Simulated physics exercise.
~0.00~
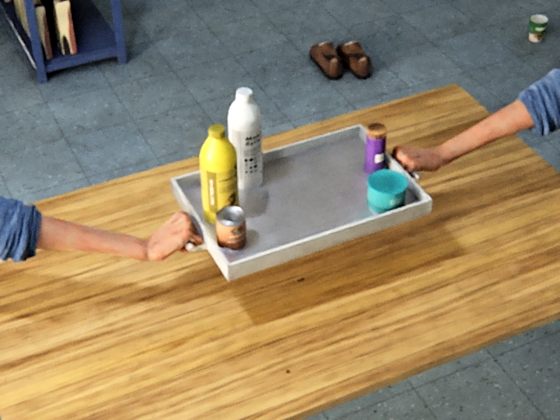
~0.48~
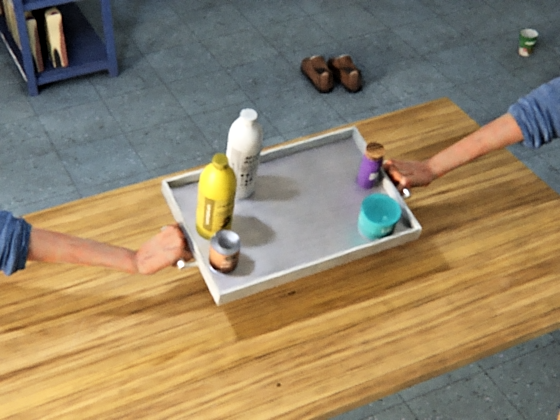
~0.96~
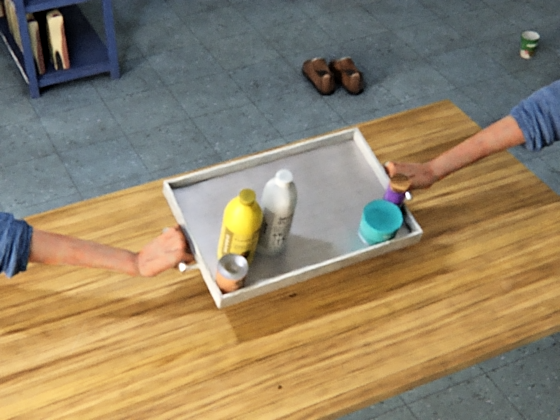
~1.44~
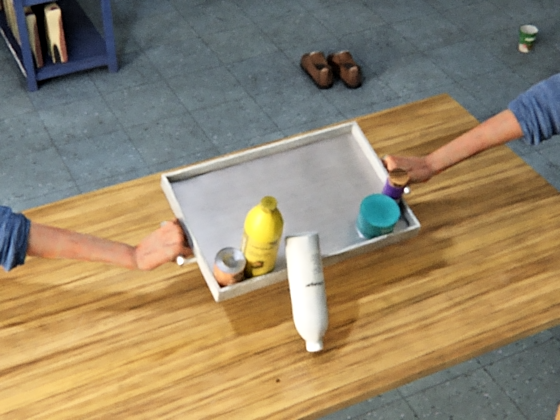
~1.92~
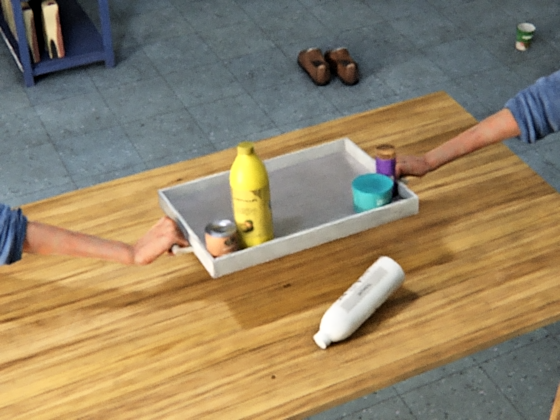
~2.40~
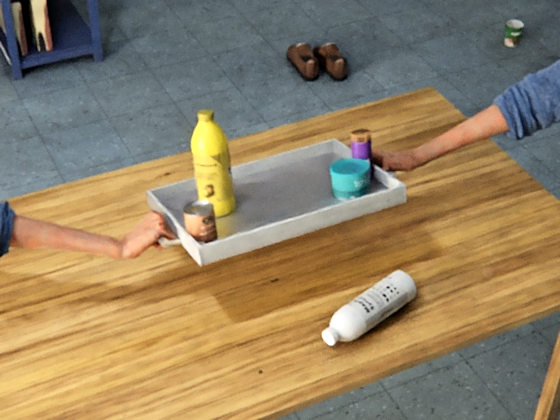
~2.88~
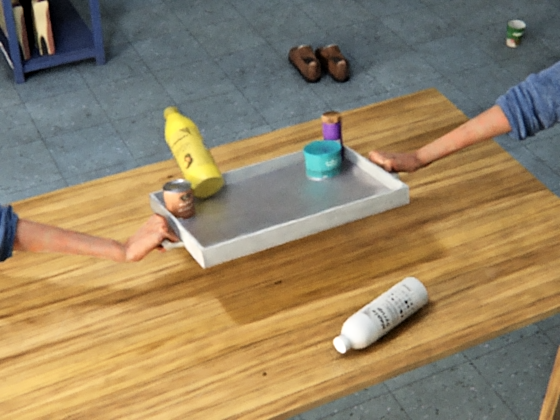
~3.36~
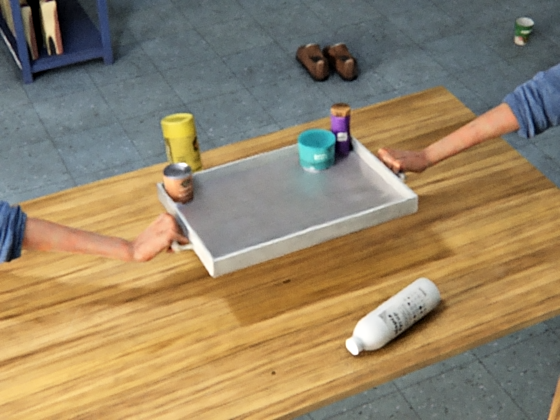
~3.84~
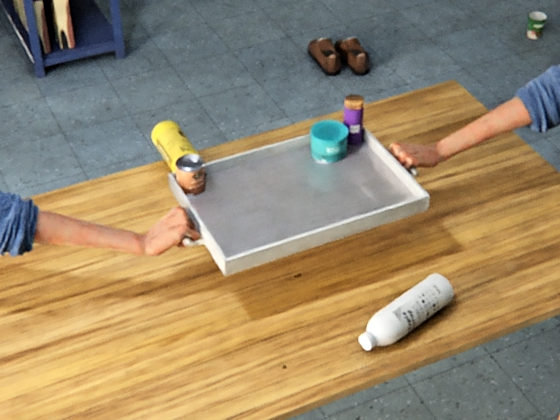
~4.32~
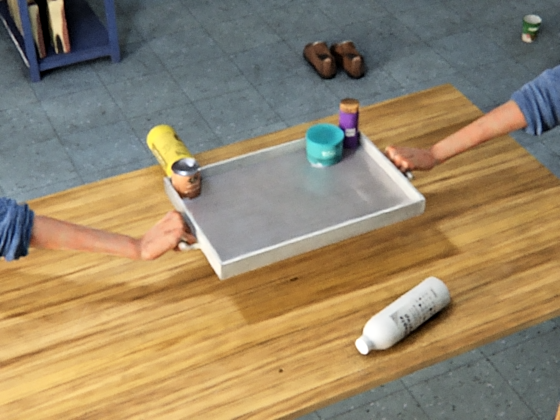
To begin with, two hands hold a grey tray over a wooden table, carrying a white bottle, a yellow bottle, an orange tin, a turquoise tub and a purple shaker. The near edge dips, and the bottles slide toward it. The white bottle tips over the rim and comes to rest on its side on the table. Then the tray tilts the other way, the remaining items slide back, and the yellow bottle topples over the far rim. Finally the tray levels with the tin, tub and shaker still aboard near the far side, while both bottles lie off it.
